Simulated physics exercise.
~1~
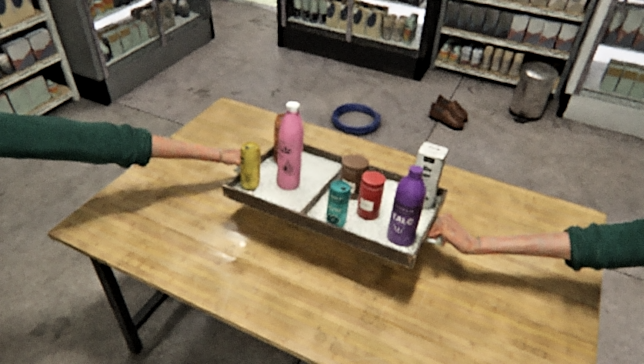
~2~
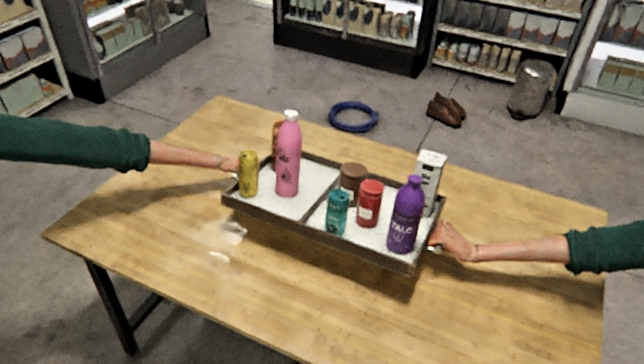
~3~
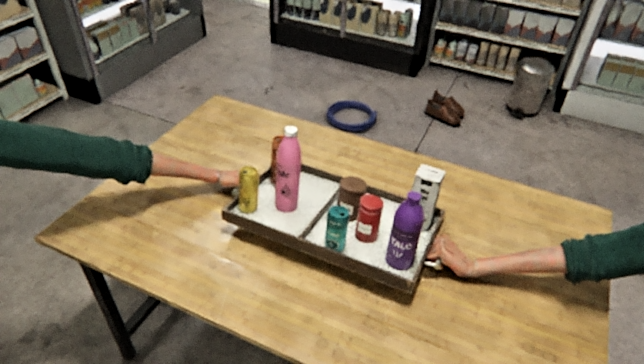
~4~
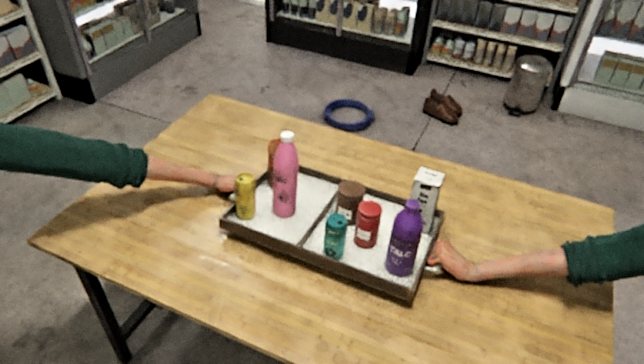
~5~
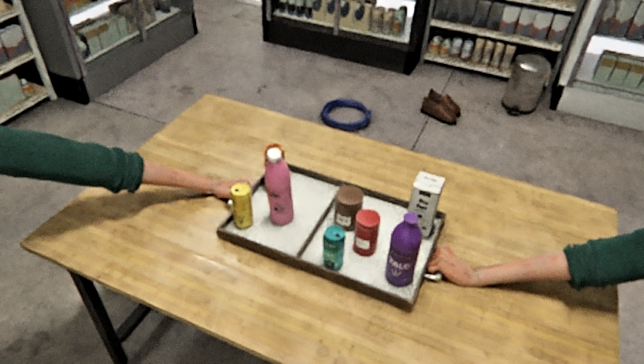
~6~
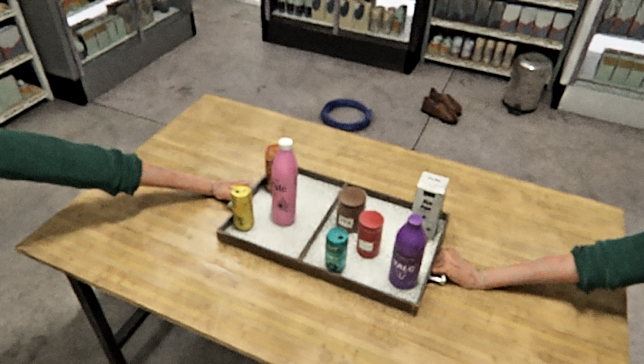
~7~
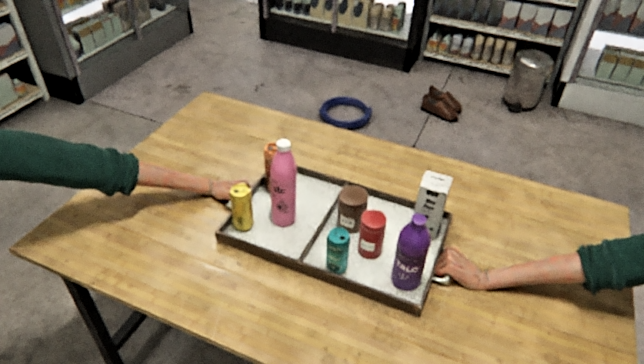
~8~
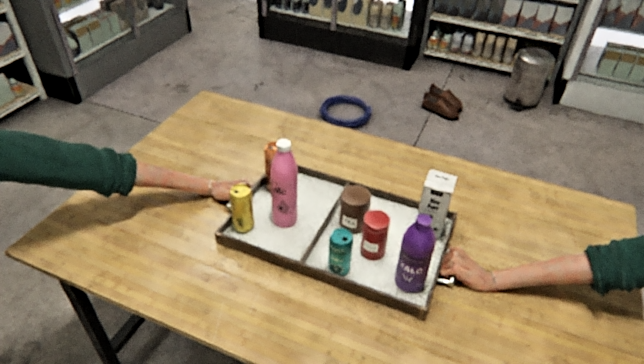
To begin with, two green-sleeved arms hold a shallow divided tray slightly tilted over a wooden table, with a pink bottle, a purple bottle, a white carton and several small cans and jars standing in it. The hands lower the tray, and its contents lean a little with it. It comes down flat on the tabletop, and most of the items straighten up. The pink bottle then tips briefly before rocking back upright. The hands stay at either end of the tray, and everything is left standing in it as the view drifts slightly sideways.
